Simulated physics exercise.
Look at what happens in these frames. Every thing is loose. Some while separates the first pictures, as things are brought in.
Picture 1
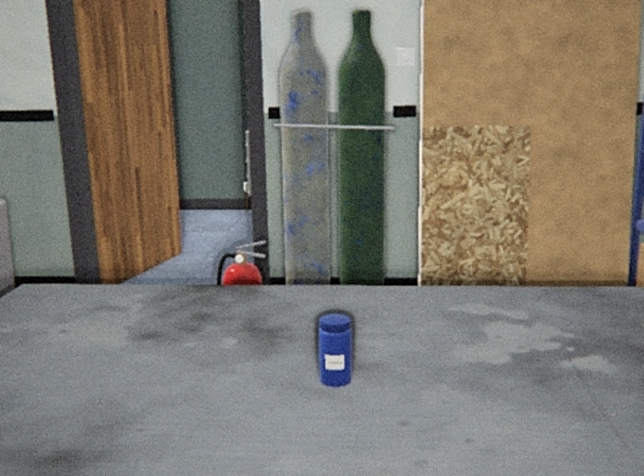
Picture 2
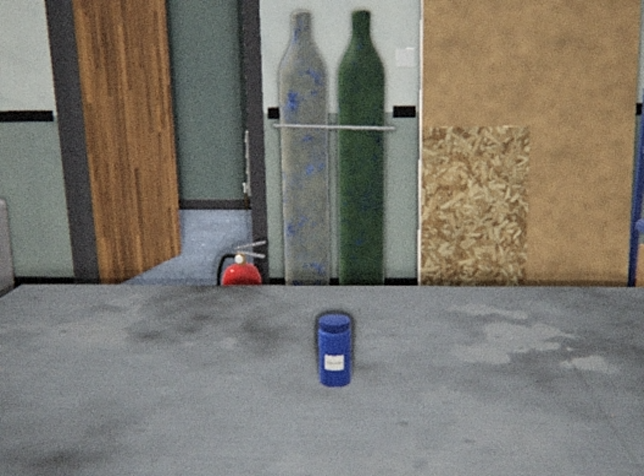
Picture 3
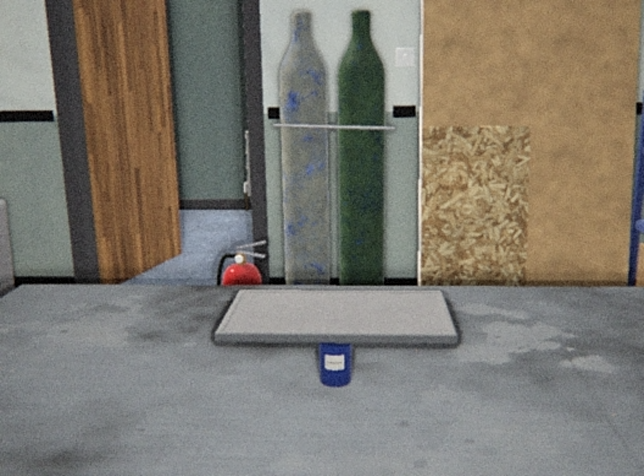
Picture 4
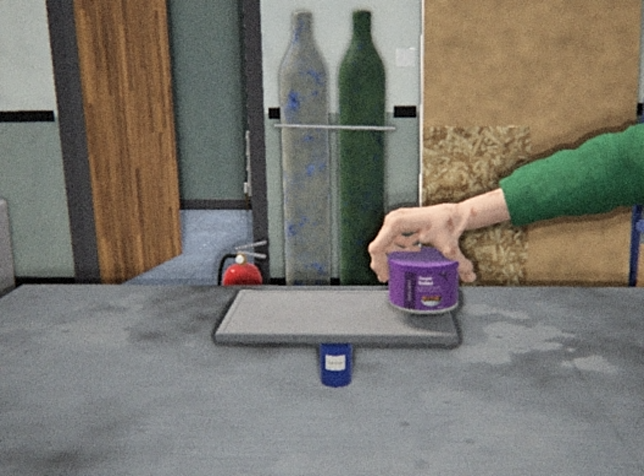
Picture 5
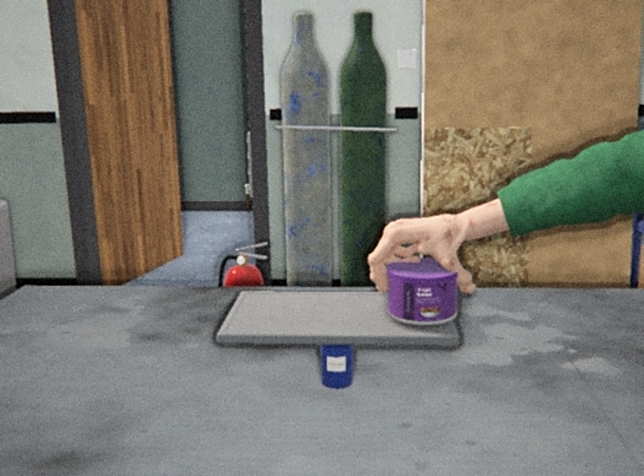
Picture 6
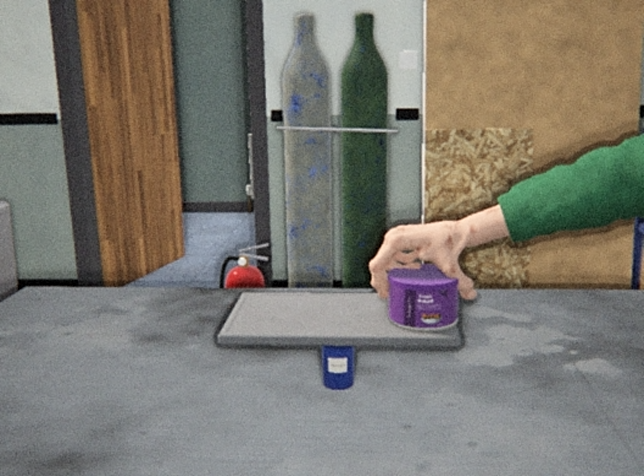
A gray board appeared on top of a small blue container on a table, then a green-sleeved hand came in and lowered a purple tub onto the board's right side, keeping hold of it.
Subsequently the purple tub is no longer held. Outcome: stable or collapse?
Collapse.
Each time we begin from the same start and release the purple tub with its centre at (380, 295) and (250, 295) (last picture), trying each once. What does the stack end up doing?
Well, the first time the stack comes down, and the second time it comes down.
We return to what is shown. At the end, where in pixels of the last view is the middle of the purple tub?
Near (503, 368).
Then, 0.30 s after the last picture, purple tub now fallen; grey lid tipped 39° from how it was.
Then, 0.60 s after the last picture, grey lid tipped 34° from how it was.
At rest, fallen, purple tub; moved from the start, grey lid; blue shaker in place. Seen from the same camera at the end, purple tub near (504, 368). The stack loses its balance.
